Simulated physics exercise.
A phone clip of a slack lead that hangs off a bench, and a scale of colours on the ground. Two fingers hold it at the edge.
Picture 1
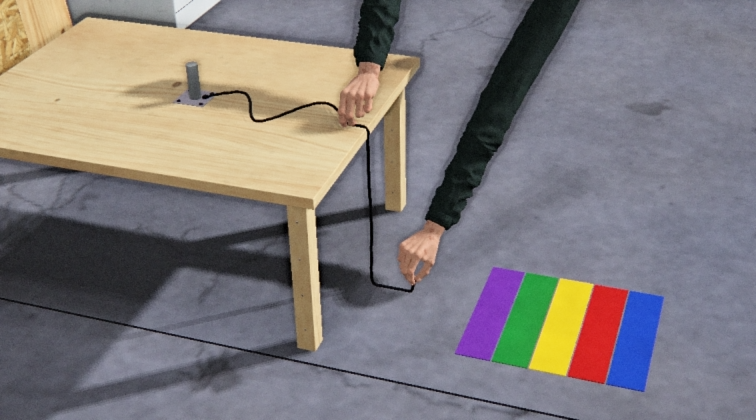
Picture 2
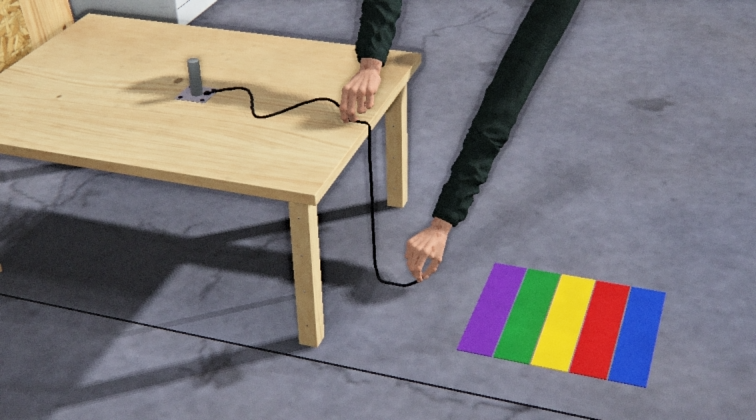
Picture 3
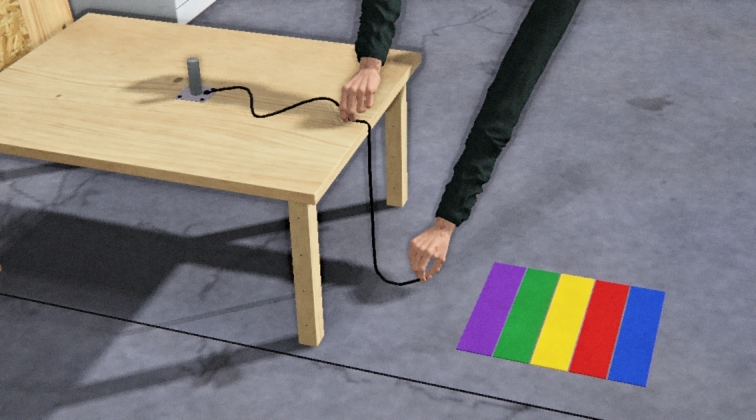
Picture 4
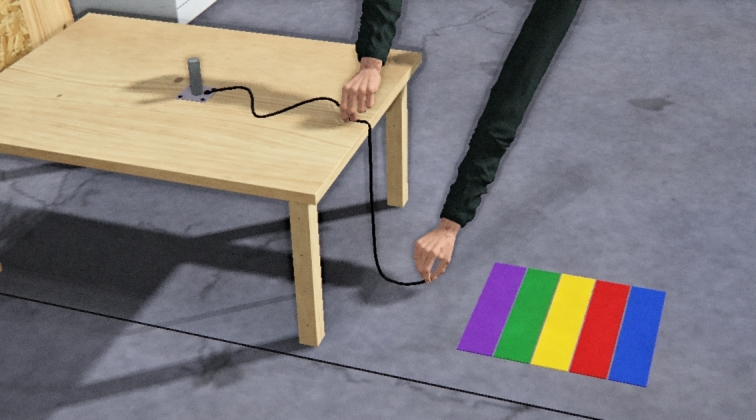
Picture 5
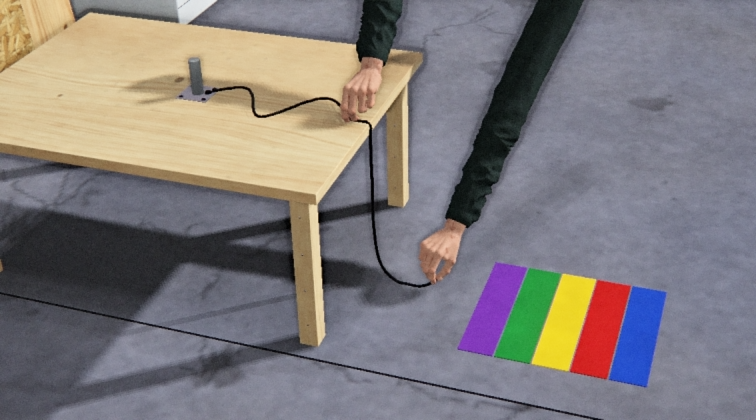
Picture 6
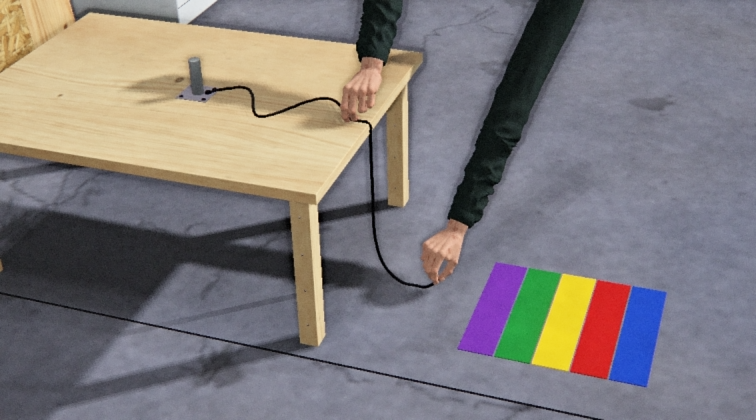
Black cord hanging slack off a wooden table edge, its lower end shifting slightly right in one hand beside coloured floor stripes.
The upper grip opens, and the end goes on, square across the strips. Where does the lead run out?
It halts on the blue strip.
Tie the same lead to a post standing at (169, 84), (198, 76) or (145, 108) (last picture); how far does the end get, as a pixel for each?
Near (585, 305), (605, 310) and (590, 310).
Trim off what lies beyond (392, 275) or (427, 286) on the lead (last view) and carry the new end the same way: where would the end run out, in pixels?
Near (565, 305) and (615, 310).
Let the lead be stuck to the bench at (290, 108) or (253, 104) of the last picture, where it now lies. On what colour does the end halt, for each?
One after the other, yellow; red.
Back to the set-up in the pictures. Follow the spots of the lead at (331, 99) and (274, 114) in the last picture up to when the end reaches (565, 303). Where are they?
At (374, 136), then (319, 114).
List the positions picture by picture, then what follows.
End (415, 281); purple (479, 340); green (516, 347); yellow (553, 354); red (591, 362); blue (629, 369), in the first frame.
End (422, 278); lead through (240, 88) (260, 117) (330, 100) (369, 132) (372, 199) (375, 266), in the second frame.
End (426, 278), in the third frame.
End (431, 279); lead through (240, 88) (260, 117) (331, 100) (370, 131) (372, 198) (377, 265), in the fourth frame.
End (436, 280), in the fifth frame.
End (438, 280); lead through (240, 87) (260, 117) (331, 99) (370, 131) (373, 198) (384, 266), in the sixth frame.
Soon after, end near (565, 303); over yellow.
Then, end near (611, 311); over red.
At full stretch, end near (638, 316); over blue. Over blue.
